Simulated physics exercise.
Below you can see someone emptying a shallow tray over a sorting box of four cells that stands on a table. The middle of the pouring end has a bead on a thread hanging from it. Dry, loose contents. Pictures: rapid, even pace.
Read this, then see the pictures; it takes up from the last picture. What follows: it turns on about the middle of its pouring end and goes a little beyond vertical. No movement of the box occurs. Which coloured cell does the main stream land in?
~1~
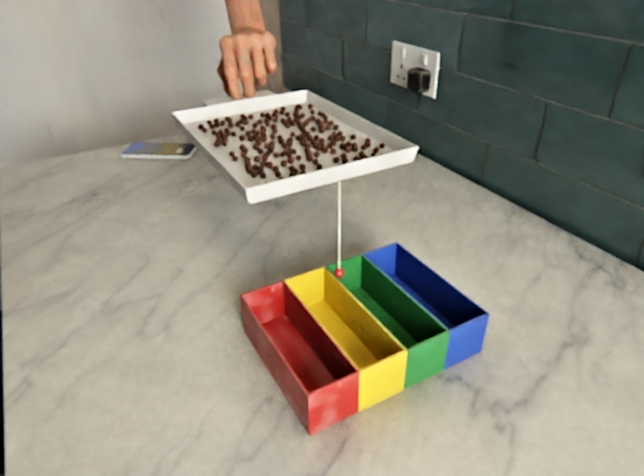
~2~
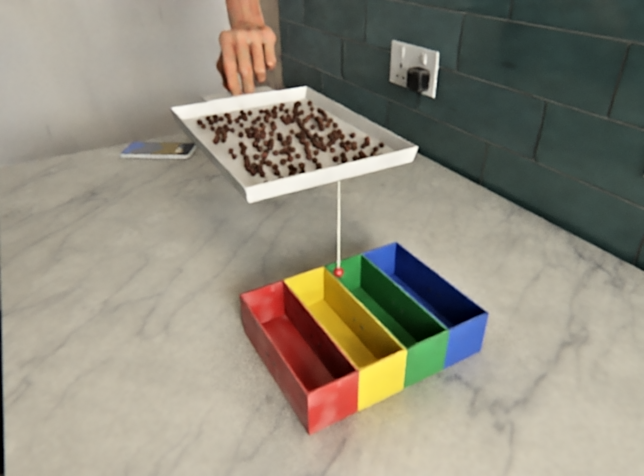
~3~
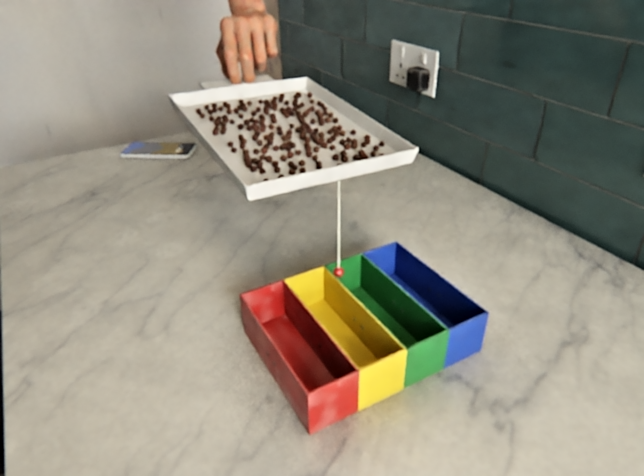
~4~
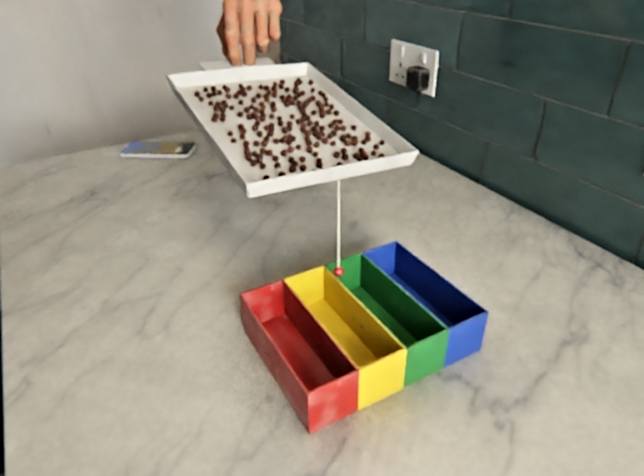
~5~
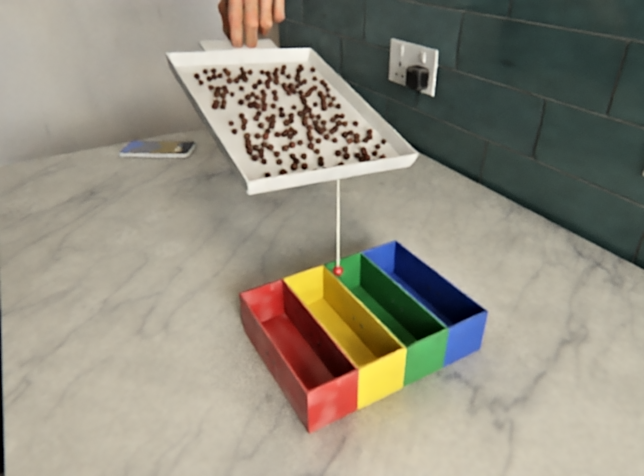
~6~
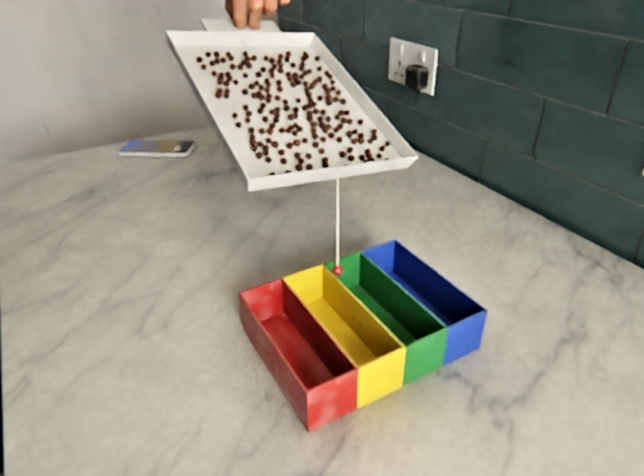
The main stream lands in the blue cell.
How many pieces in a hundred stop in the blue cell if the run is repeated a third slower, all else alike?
Near 70 in a hundred.
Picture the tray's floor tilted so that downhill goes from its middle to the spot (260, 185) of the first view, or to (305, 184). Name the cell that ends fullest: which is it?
The first try: The red cell. The second: The red one.
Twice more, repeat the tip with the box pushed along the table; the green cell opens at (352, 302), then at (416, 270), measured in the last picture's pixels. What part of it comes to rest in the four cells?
Roughly 50% on the first try and 100% on the second.
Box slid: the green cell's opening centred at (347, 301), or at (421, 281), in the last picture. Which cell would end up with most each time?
First try: That blue cell. Second try: Green.
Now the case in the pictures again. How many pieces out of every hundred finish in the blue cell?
It comes to about 60 per cent of the load.
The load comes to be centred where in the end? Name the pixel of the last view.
About (414, 320).
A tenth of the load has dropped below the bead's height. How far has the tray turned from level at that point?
A tilt of roughly 70°.
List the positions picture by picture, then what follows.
Corners of the pouring end at (248, 187) and (414, 146), level; middle of the load at (290, 140), allspice berries; bead on its thread at (339, 273); red cell at (334, 400); yellow cell at (382, 377); green cell at (426, 356); blue cell at (466, 338), in the first picture.
Corners of the pouring end at (248, 186) and (413, 146), level; middle of the load at (289, 138), in the second picture.
Corners of the pouring end at (248, 184) and (414, 148), tipped barely, lowest at the right corner; middle of the load at (289, 133), in the third picture.
Corners of the pouring end at (249, 182) and (414, 150), tipped a little, lowest at the right corner; middle of the load at (290, 124), in the fourth picture.
Corners of the pouring end at (250, 179) and (414, 153), tipped clearly, lowest at the right corner; middle of the load at (292, 116), in the fifth picture.
Corners of the pouring end at (251, 177) and (414, 155), tipped clearly, lowest at the right corner; middle of the load at (296, 110), about two thirds on the move; red cell at (333, 397); yellow cell at (381, 374); green cell at (425, 353); blue cell at (465, 334), in the sixth picture.
Soon after the last picture, tray tipped steeply; most on the tray; a small part in the blue cell; a stray few in the green cell; a stray few in the yellow cell; a small part falling or outside the box.
A little later, tray tipped past a quarter turn; about half on the tray; about a quarter in the blue cell; a small part in the green cell; a stray few in the yellow cell; about a quarter falling or outside the box.
Later still, tray tipped past a quarter turn; about two thirds in the blue cell; about a quarter in the green cell; a small part in the yellow cell; a stray few in the red cell; a stray few falling or outside the box.
At rest, tray tipped past a quarter turn; about two thirds in the blue cell; about a quarter in the green cell; a small part in the yellow cell; a stray few in the red cell; a stray few outside the box.
